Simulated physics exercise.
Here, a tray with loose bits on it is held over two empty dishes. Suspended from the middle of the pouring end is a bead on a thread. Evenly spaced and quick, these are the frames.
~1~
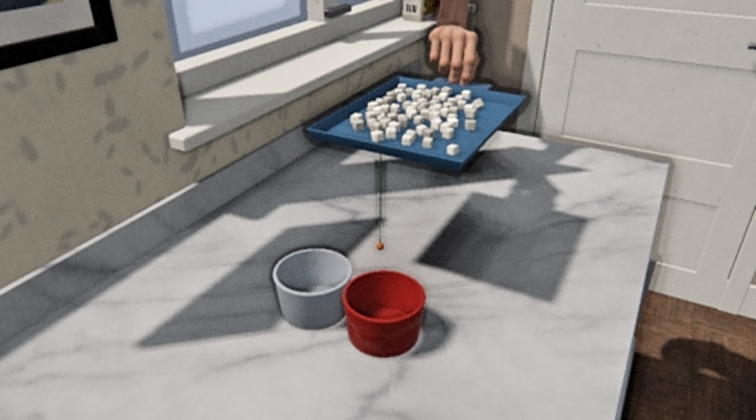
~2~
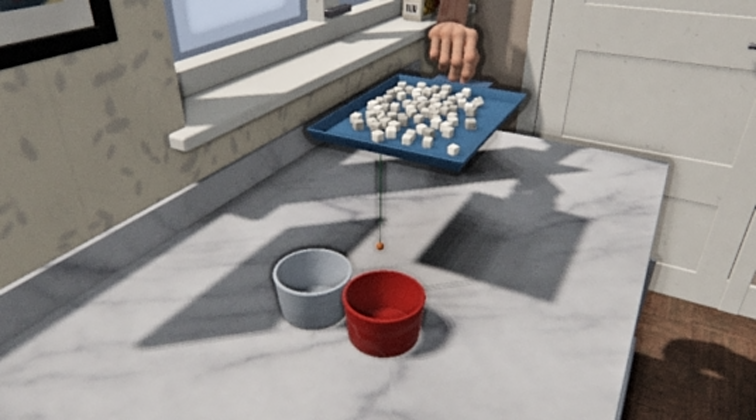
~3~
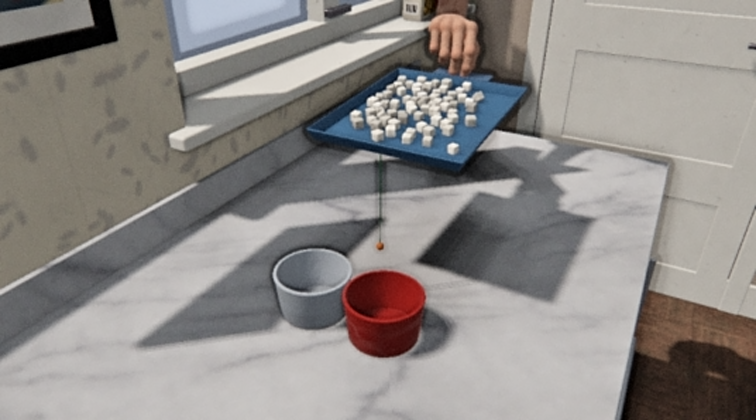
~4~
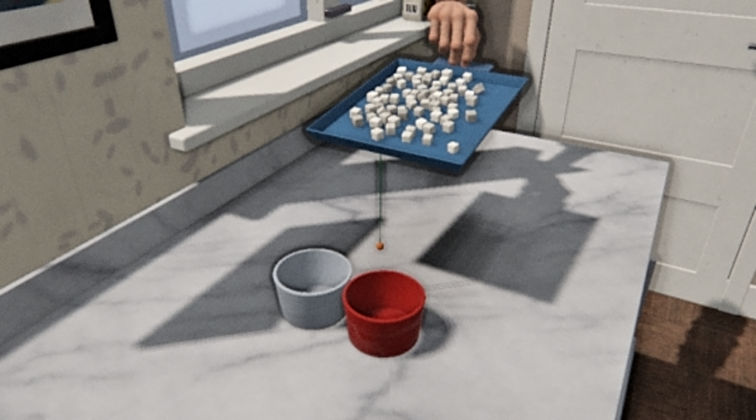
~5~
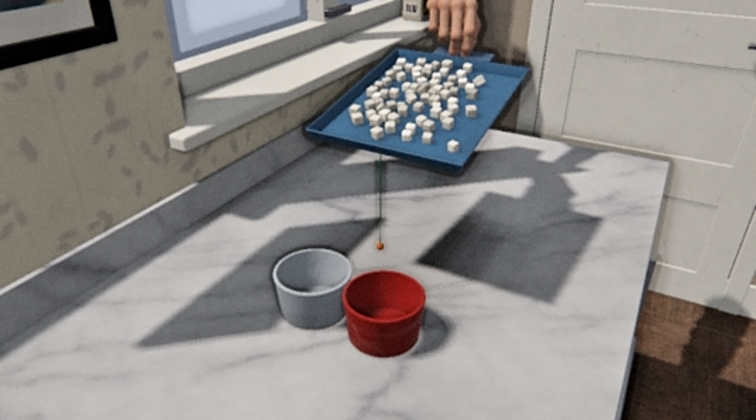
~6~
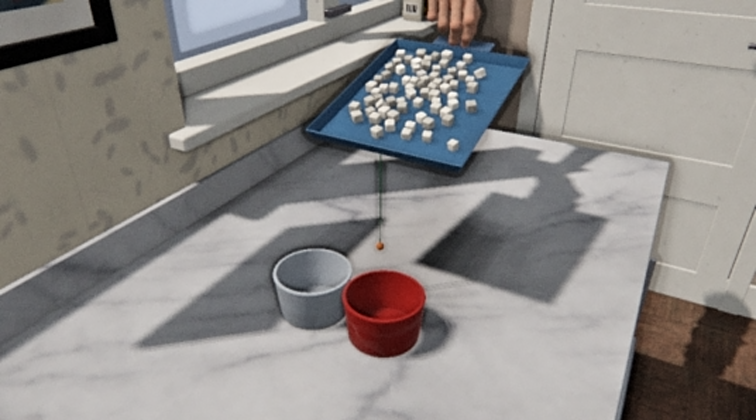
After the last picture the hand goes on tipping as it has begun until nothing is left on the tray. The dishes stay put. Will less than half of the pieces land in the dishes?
The caught share tops half.
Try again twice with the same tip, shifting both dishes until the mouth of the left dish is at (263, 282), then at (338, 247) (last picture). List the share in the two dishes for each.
First 10 per cent, second 20 per cent.
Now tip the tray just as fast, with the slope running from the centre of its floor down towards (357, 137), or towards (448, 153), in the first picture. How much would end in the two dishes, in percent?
In order, 20 in a hundred and 10 in a hundred.
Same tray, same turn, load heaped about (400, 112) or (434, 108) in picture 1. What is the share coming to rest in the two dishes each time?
First case around 80 %, second case around 70 %.
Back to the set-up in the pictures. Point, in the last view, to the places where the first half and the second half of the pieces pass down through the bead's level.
First around (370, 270), afterwards around (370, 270).
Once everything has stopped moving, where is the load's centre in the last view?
Once nothing moves, the middle sits near (373, 322).
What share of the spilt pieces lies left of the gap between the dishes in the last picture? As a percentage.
I'd put it at close to 40 per cent.
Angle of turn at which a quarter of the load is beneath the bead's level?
That happens at around 70°.
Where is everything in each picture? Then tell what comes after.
Corners of the pouring end at (314, 128) and (459, 159), level; middle of the load at (411, 111), sugar cubes; left dish at (292, 307); right dish at (365, 334); bead on its thread at (380, 246), in the first picture.
Corners of the pouring end at (314, 128) and (459, 159), level; middle of the load at (411, 109), in the second picture.
Corners of the pouring end at (314, 128) and (459, 159), tipped barely, level across its low end; middle of the load at (411, 106), in the third picture.
Corners of the pouring end at (313, 128) and (459, 160), tipped a little, level across its low end; middle of the load at (411, 100), in the fourth picture.
Corners of the pouring end at (313, 128) and (458, 161), tipped a little, level across its low end; middle of the load at (410, 94), in the fifth picture.
Corners of the pouring end at (313, 128) and (458, 162), tipped a little, level across its low end; middle of the load at (410, 89); left dish at (292, 307); right dish at (365, 334), in the sixth picture.
Soon after the last picture, tray tipped steeply; most on the tray; about a quarter in the air.
A little later, tray tipped right over; about a quarter on the tray; about a quarter in the right dish; a small part in the left dish; about a quarter outside both; about a quarter in the air.
Later still, tray tipped past a quarter turn; about half in the right dish; about a quarter in the left dish; about a quarter outside both.
At rest, tray tipped past a quarter turn; about half in the right dish; about a quarter in the left dish; about a quarter outside both.
